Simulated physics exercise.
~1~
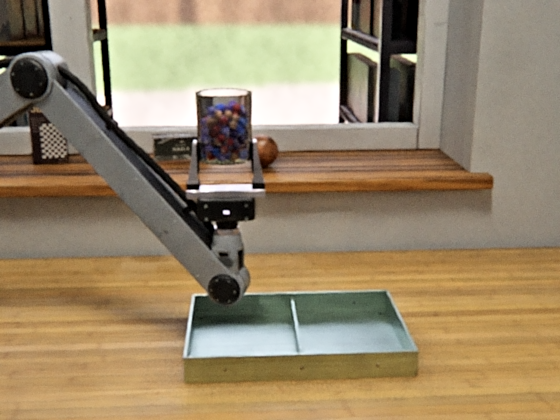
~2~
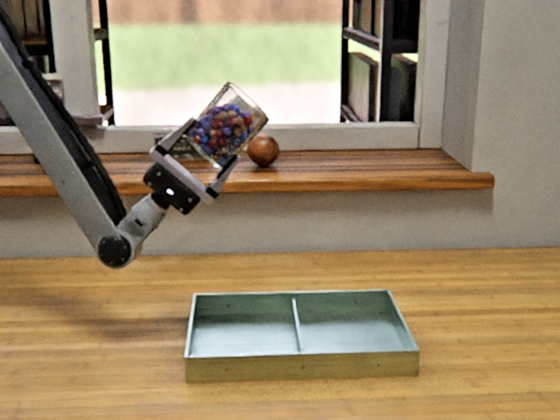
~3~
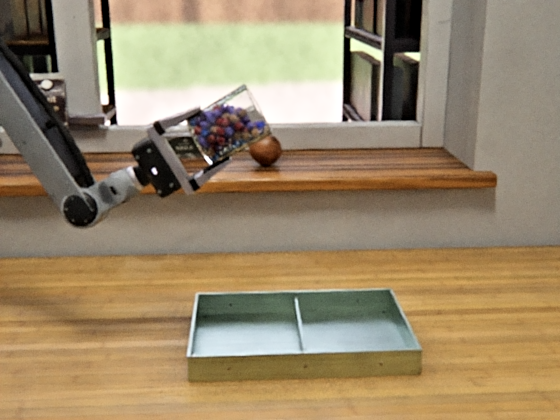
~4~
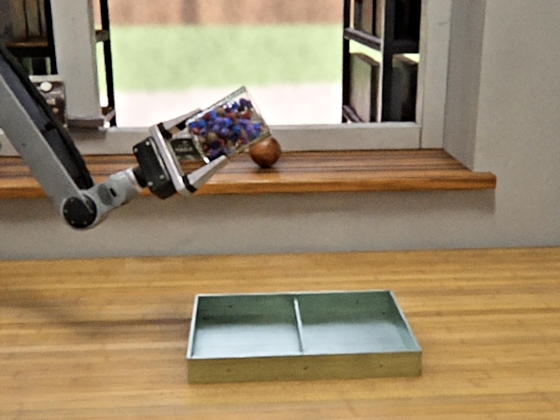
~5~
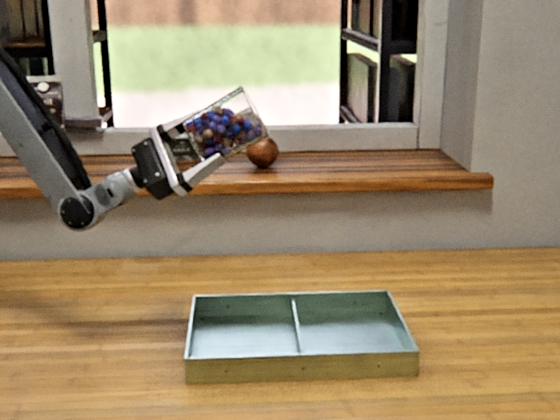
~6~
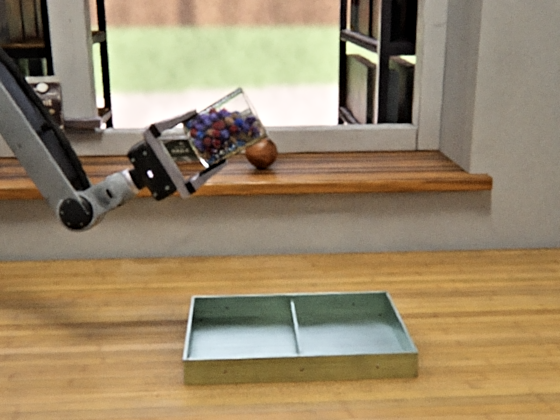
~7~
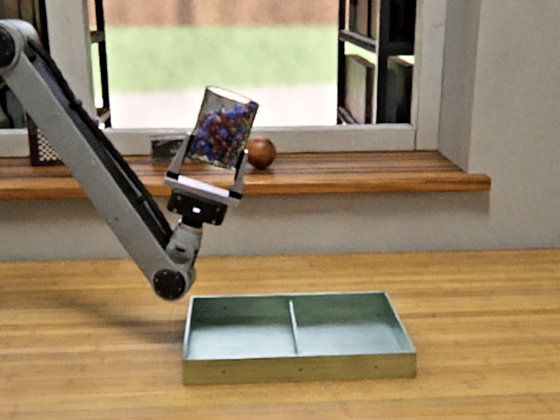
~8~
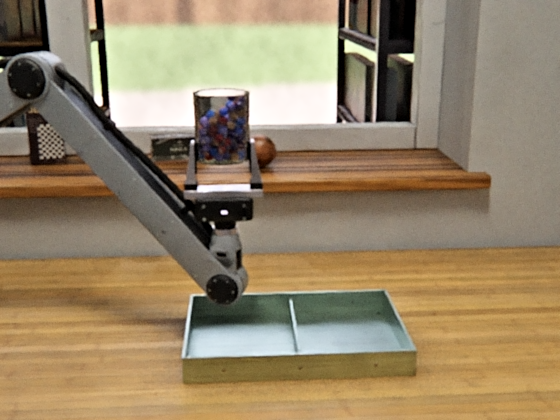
A robot arm tilting a clear tumbler of colourful round sweets above an empty divided tray, then returning it upright without spilling.
